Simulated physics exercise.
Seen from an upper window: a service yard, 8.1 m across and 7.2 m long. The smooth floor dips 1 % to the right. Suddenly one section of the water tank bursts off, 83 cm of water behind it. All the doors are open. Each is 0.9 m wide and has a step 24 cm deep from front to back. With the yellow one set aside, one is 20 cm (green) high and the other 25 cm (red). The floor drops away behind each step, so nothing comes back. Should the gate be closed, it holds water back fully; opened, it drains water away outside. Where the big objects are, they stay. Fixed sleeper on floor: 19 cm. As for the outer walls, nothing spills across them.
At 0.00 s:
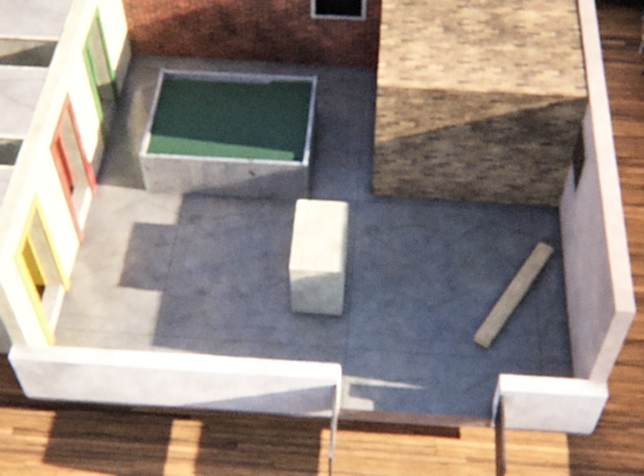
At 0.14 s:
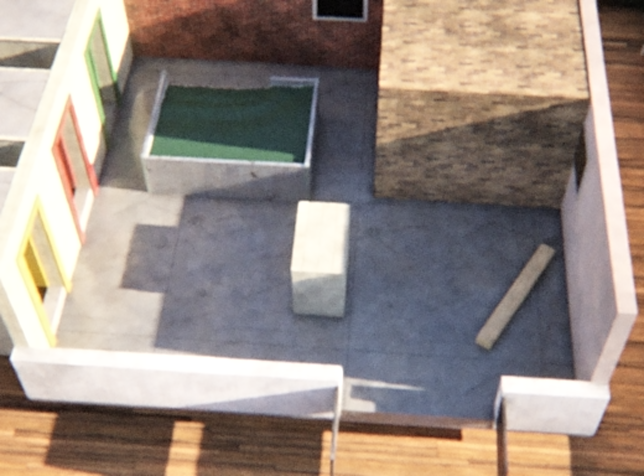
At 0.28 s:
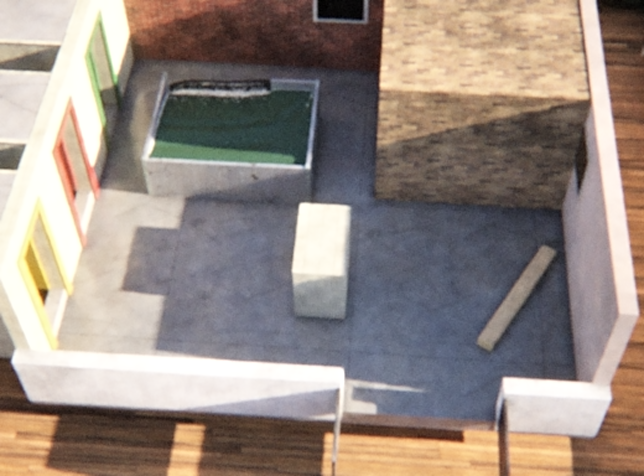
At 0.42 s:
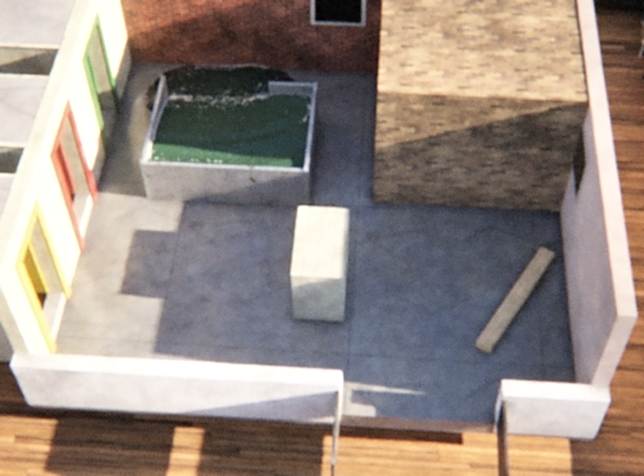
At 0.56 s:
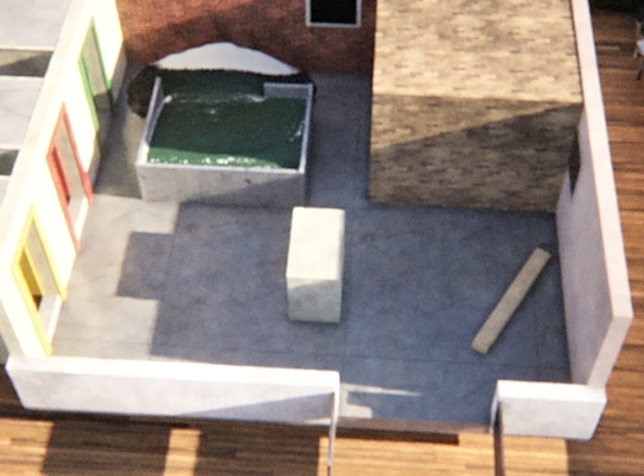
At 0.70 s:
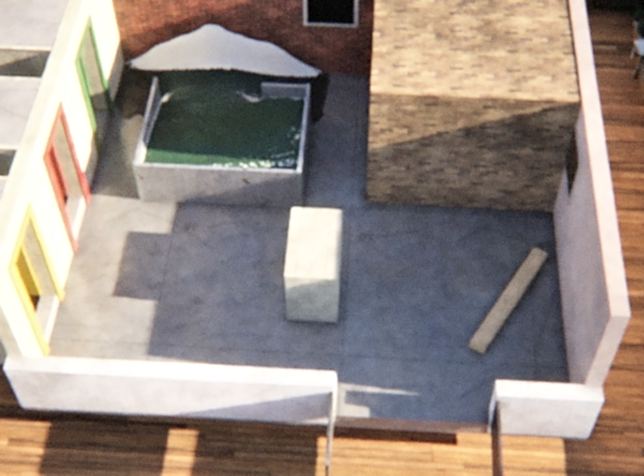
At the start, a rectangular tank of dark green water stands whole in a walled yard near three coloured doorways. Its far side gives way, and the water surface dips and ripples. Dark water then spreads behind the tank, and a pale, foamy sheet rises against the brick wall.
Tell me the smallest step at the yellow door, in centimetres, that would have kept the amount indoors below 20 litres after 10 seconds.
The smallest that would have done is close to 11.5 cm.
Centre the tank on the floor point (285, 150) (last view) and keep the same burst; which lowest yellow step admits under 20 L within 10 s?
Close to 9.5 cm would do it.
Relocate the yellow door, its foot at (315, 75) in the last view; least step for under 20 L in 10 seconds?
Minimum: Close to 21 cm.
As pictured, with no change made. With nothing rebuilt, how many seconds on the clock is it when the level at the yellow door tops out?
The level tops out around 7.5 s.
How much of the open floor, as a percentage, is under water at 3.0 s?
About 45 per cent.
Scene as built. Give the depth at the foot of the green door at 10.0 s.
About 7.5 centimetres.
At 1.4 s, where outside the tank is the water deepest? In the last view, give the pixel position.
Near pixel (123, 69).
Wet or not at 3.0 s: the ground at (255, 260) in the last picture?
It is not reached.
After 1.4 s water covers 15 % of the floor, deepest (77 cm) near (123, 69); it has not reached the yellow door.
After 3.0 s water covers 45 % of the floor, deepest (40 cm) near (364, 80); 7 cm at the yellow door, 0 litres in over its 21 cm step.
After 10.0 s water covers 95 % of the floor, deepest (18 cm) near (552, 305); 9 cm at the yellow door, 0 litres in over its 21 cm step.
At the yellow door as built, the water arrived by 2.8 s and peaked near 17 cm at 7.4 s.
With a step of 10.5 cm, 29 litres would have come in within the 10 s; with 14 cm, 7 litres. So under 20 litres takes about 11.5 cm.
